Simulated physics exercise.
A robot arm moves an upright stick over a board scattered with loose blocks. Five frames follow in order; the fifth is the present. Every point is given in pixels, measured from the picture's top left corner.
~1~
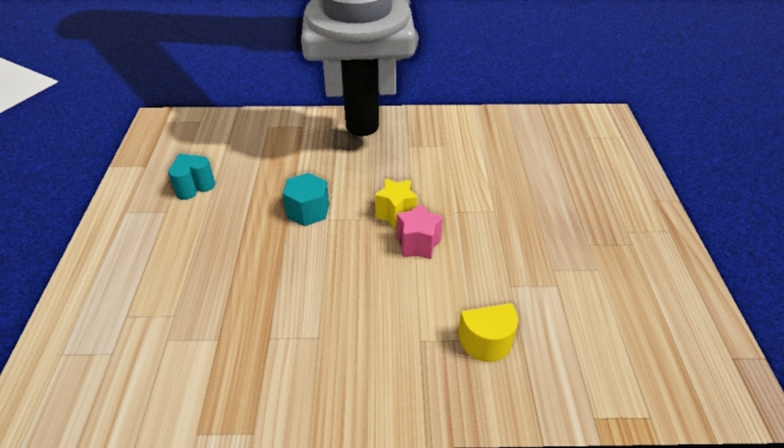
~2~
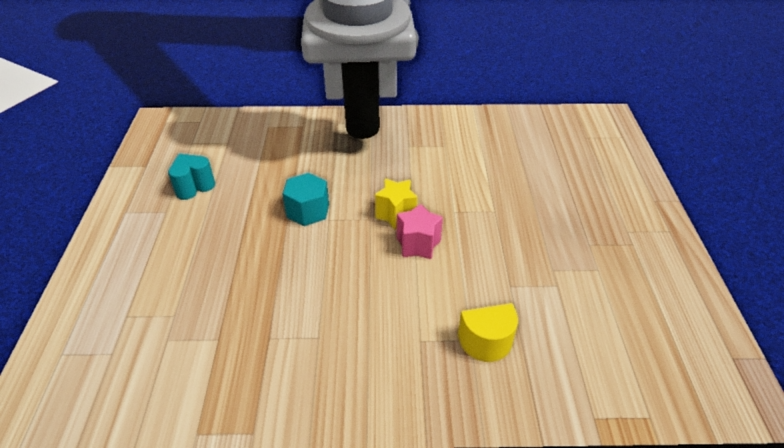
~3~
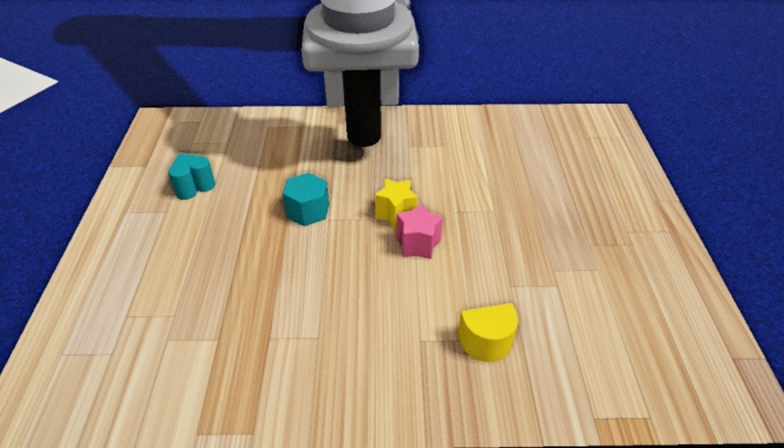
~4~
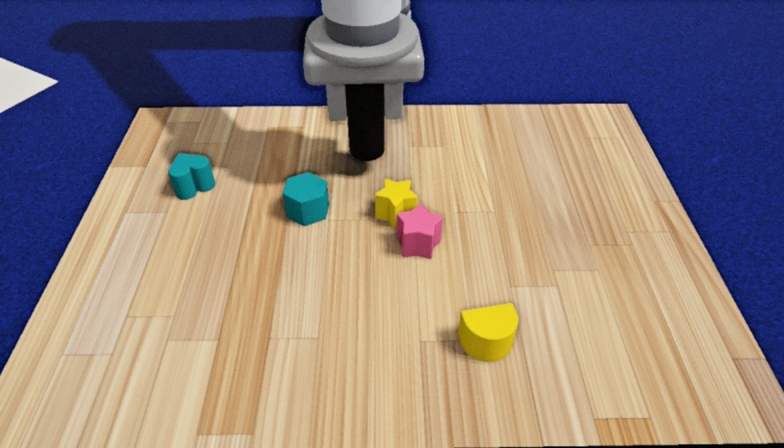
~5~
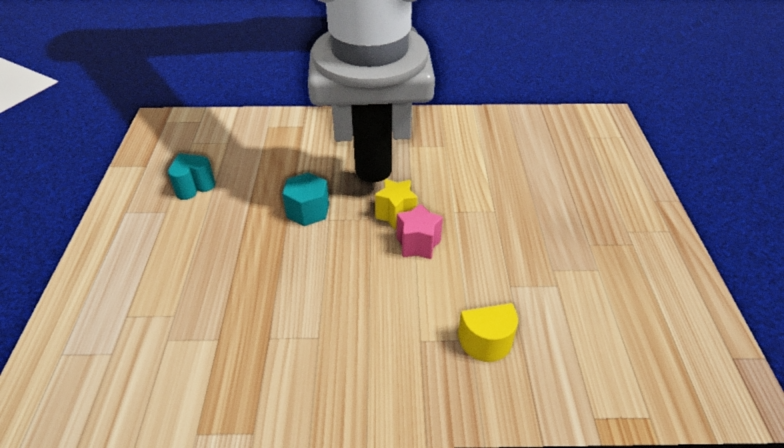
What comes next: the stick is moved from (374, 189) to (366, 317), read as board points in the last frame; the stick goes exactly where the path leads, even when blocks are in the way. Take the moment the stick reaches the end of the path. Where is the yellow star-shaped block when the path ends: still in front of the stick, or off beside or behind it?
It is no longer ahead.
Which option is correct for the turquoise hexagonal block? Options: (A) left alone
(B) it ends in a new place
A (left alone)
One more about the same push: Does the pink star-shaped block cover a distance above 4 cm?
It seems not.
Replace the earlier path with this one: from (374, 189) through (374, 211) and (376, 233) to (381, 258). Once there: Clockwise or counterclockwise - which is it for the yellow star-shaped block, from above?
Counter-clockwise, from overhead.
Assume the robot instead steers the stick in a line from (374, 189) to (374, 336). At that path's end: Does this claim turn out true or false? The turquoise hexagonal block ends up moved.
False.
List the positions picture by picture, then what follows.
The first frame shows stick tip at (362, 128); block tops, turquoise hexagonal block at (305, 186); yellow star-shaped block at (397, 190); pink star-shaped block at (419, 220).
The second frame shows stick at (363, 130); blocks unchanged.
The third frame shows stick at (364, 138); blocks unchanged.
The fourth frame shows stick at (367, 152); blocks unchanged.
The fifth frame shows stick at (374, 172); turquoise hexagonal block at (305, 186); yellow star-shaped block at (397, 190); pink star-shaped block at (419, 220).
On the path given first. One third of the way, stick at (371, 209); yellow star-shaped block at (405, 219), turned 35° anticlockwise; pink star-shaped block at (436, 235), turned 40° anticlockwise.
Two thirds of the way, stick at (367, 251); yellow star-shaped block at (405, 240), turned 100° anticlockwise; pink star-shaped block at (447, 239), turned 60° anticlockwise.
At the end, stick at (365, 300); turquoise hexagonal block in place; yellow star-shaped block at (405, 241), turned 105° anticlockwise; pink star-shaped block at (447, 239), turned 60° anticlockwise.
